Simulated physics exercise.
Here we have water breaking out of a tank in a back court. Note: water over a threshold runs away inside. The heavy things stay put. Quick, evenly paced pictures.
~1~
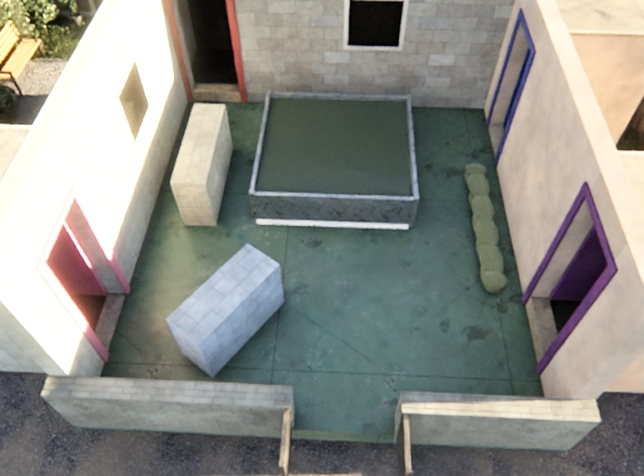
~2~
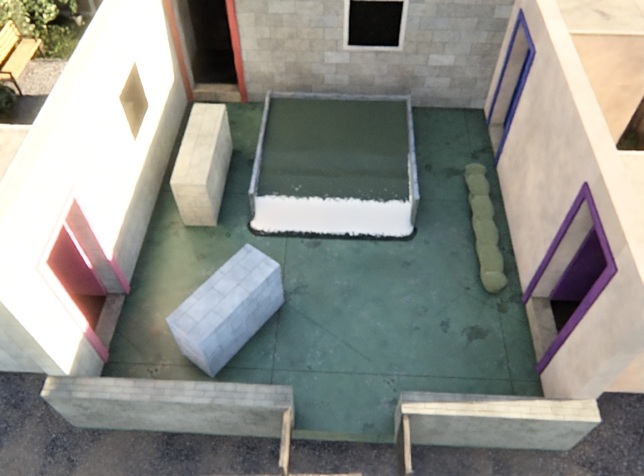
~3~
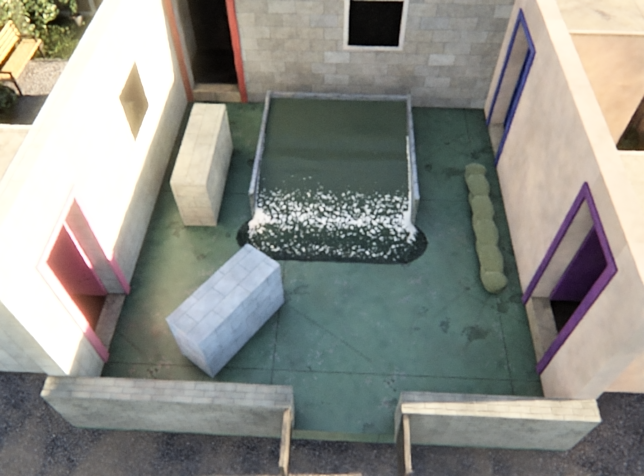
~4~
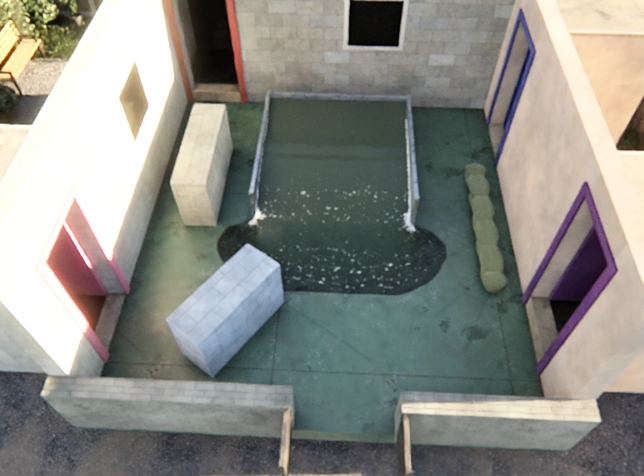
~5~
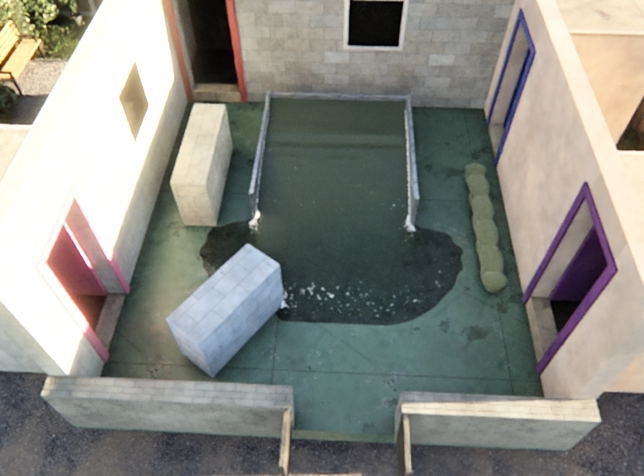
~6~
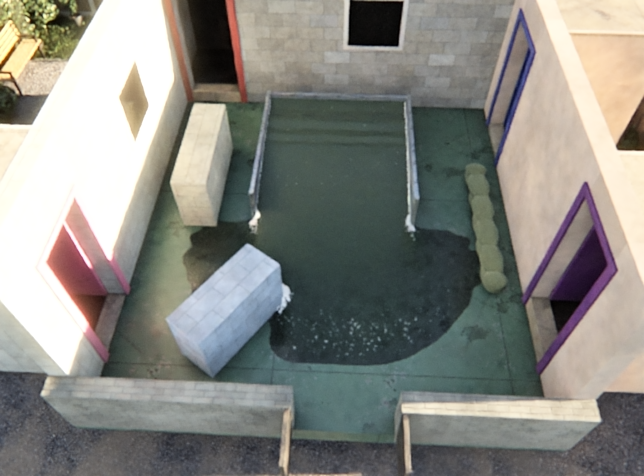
At first, a walled tank of dark green water sits still in a back court between pale walls. Then its near side gives way in a burst of white foam, and the water pours out, spreading across the green floor in a widening dark pool, flowing against the angled pale block.
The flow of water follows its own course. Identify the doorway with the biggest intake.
The pink doorway.
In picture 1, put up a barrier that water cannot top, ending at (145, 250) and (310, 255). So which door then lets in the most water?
If you ask me, it's the one in pink.
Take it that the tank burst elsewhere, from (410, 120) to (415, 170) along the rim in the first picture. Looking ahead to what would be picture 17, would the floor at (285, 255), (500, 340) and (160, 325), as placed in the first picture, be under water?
Point by point, in the order asked: Bare, waterlogged, bare.
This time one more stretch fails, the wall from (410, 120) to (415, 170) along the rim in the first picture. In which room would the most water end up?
My pick is the blue-painted one.
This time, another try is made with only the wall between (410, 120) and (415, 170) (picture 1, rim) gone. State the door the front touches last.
Answer: The pink-painted one.
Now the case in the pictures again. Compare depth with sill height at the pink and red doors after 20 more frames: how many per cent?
About 330 and 0 per cent.
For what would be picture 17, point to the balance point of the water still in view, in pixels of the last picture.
That puts it at around (332, 242).
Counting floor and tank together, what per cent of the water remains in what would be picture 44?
Roughly 66 parts in a hundred.
A moment on, water covers 45 % of the floor; purple door not reached, blue door not reached, red door not reached, pink door not reached.
Next, water covers 55 % of the floor; purple door wet at the sill, nothing in, blue door not reached, red door not reached, pink door some in.
Then, water covers 60 % of the floor; purple door wet at the sill, nothing in, blue door not reached, red door not reached, pink door a lot in.
Later, water covers 80 % of the floor; purple door wet at the sill, nothing in, blue door wet at the sill, nothing in, red door wet at the sill, nothing in, pink door a lot in.
In the end, water covers 95 % of the floor; purple door wet at the sill, nothing in, blue door wet at the sill, nothing in, red door wet at the sill, nothing in, pink door a lot in; the pink door has let in the most.
